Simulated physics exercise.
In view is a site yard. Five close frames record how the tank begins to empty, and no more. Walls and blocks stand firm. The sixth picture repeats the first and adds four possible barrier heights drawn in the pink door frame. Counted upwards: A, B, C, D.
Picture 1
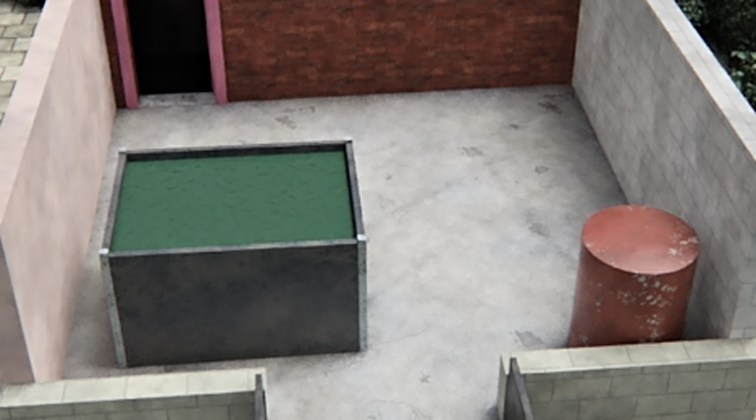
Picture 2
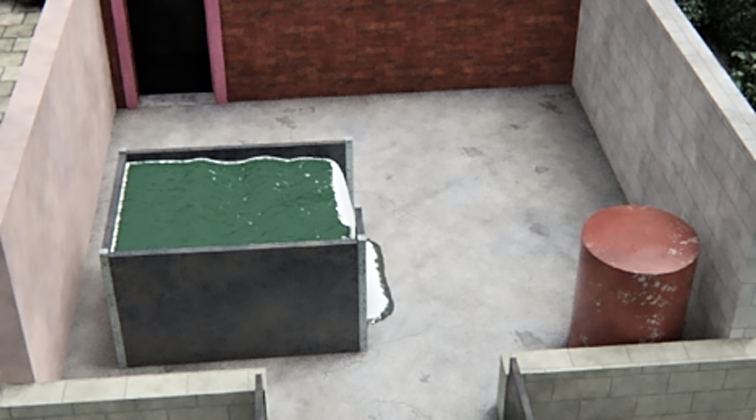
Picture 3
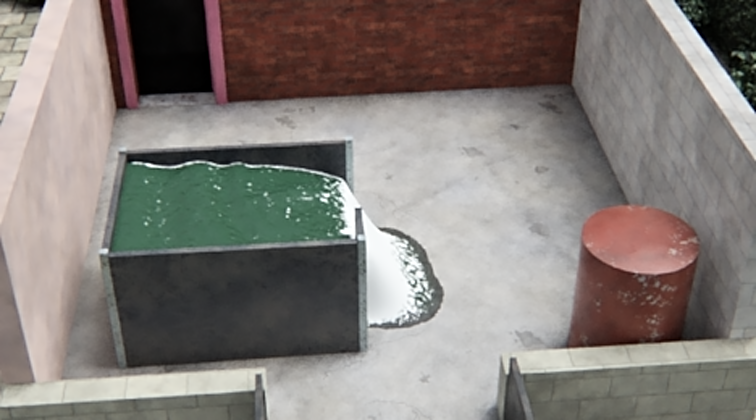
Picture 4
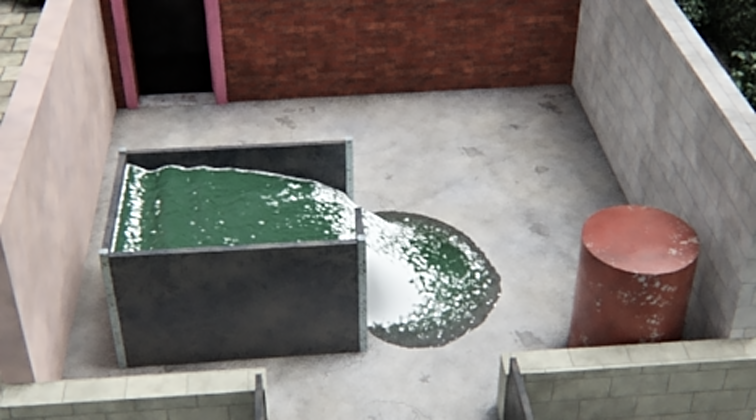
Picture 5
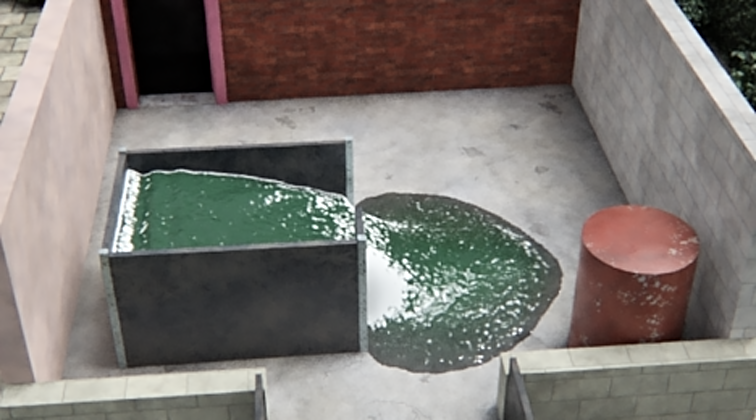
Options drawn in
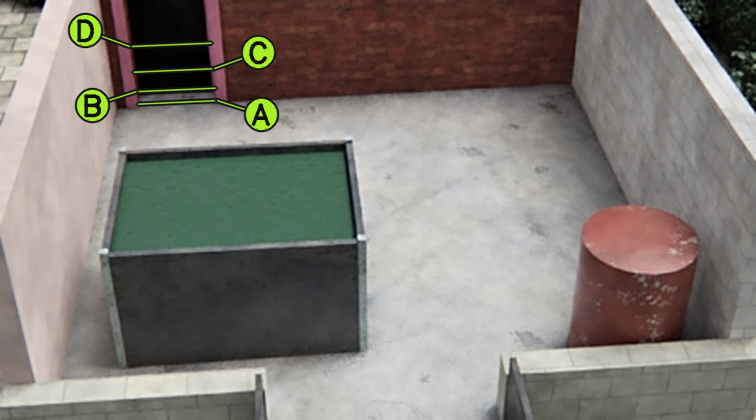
Green water pours from the right side of a dark tank and spreads across the yard.
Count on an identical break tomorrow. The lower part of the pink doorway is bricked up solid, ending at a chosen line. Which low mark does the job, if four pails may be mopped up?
The limit is B.
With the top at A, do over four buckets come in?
Yes, that goes wrong.
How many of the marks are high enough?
Three of them.
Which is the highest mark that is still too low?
Here it is mark A.
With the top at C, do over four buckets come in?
No, that is safe.
On the marked copy, A at (177, 102); B at (176, 89); C at (173, 70); D at (170, 44); from the bottom up A, B, C, D.
If A is chosen, some 25 bucketfuls get in.
If B is chosen, a splash gets over, under a bucket.
If C is chosen, nothing gets over.
If D is chosen, nothing gets over.
